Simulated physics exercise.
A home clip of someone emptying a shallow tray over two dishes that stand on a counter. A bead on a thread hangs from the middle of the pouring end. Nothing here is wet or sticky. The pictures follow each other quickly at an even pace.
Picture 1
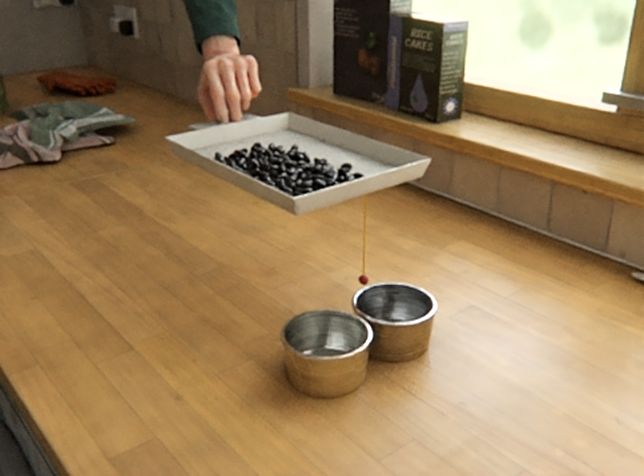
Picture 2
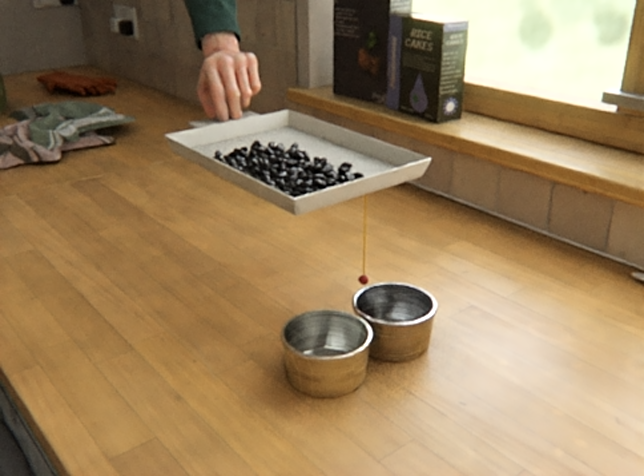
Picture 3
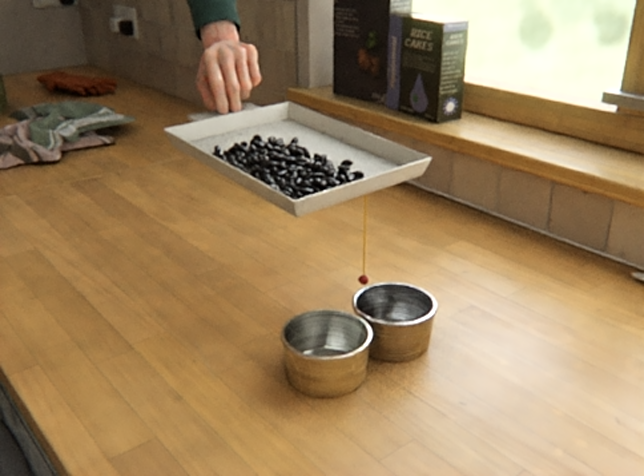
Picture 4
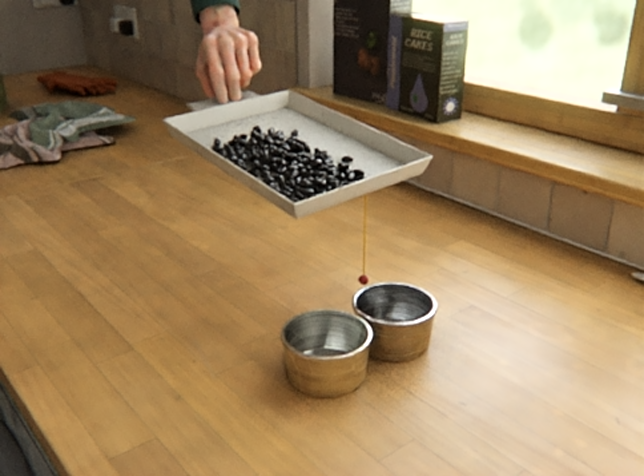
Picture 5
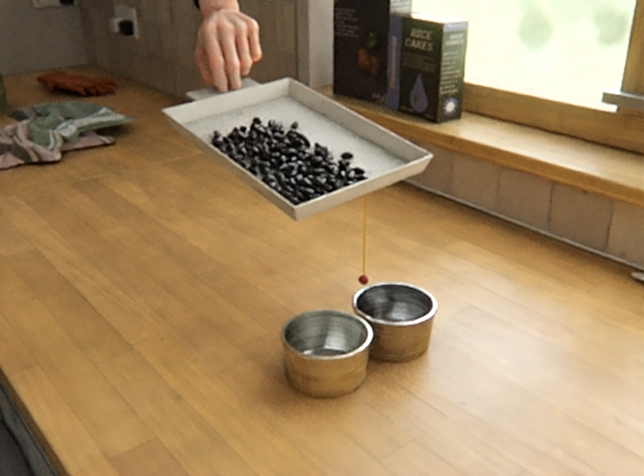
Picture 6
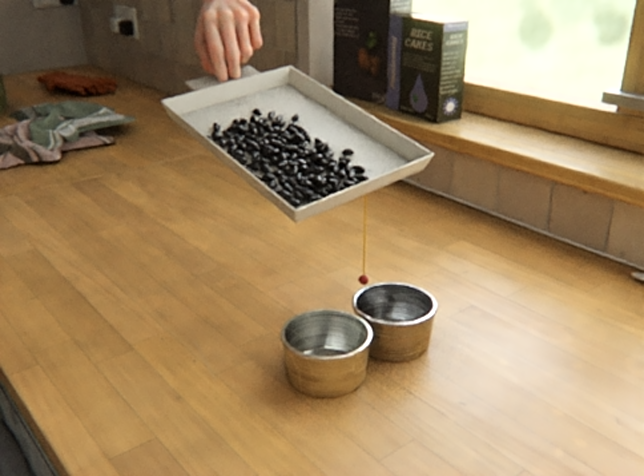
A hand held a shallow tray of black beans above two small metal dishes on a wooden counter, then slowly raised the back end, tilting the tray gradually toward its front left corner.
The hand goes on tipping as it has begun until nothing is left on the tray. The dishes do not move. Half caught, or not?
In the dishes lies the larger part of it.
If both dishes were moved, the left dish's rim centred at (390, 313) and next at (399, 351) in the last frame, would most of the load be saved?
One: Below a half. Two: Below a half.
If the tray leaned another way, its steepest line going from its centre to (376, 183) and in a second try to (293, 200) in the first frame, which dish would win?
The first try: The right-hand dish. The second: The dish on the left.
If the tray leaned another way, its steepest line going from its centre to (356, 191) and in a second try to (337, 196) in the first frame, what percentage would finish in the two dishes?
The first gives 50 %, the second 70 %.
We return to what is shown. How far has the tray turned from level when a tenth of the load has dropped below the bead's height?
At about 95°.
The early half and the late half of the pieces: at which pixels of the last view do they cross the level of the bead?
The first part at (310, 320); the rest at (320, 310).
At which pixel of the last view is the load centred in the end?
Near (324, 360).
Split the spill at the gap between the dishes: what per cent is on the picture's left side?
Roughly 70 in a hundred.
Soon, tray tipped steeply; all on the tray.
A while on, tray tipped right over; a small part on the tray; about two thirds in the left dish; a stray few in the right dish; a small part outside both; about a quarter in the air.
Towards the end, tray tipped past a quarter turn; most in the left dish; a small part in the right dish; a small part outside both.
Finally, tray tipped past a quarter turn; most in the left dish; a small part in the right dish; a small part outside both.
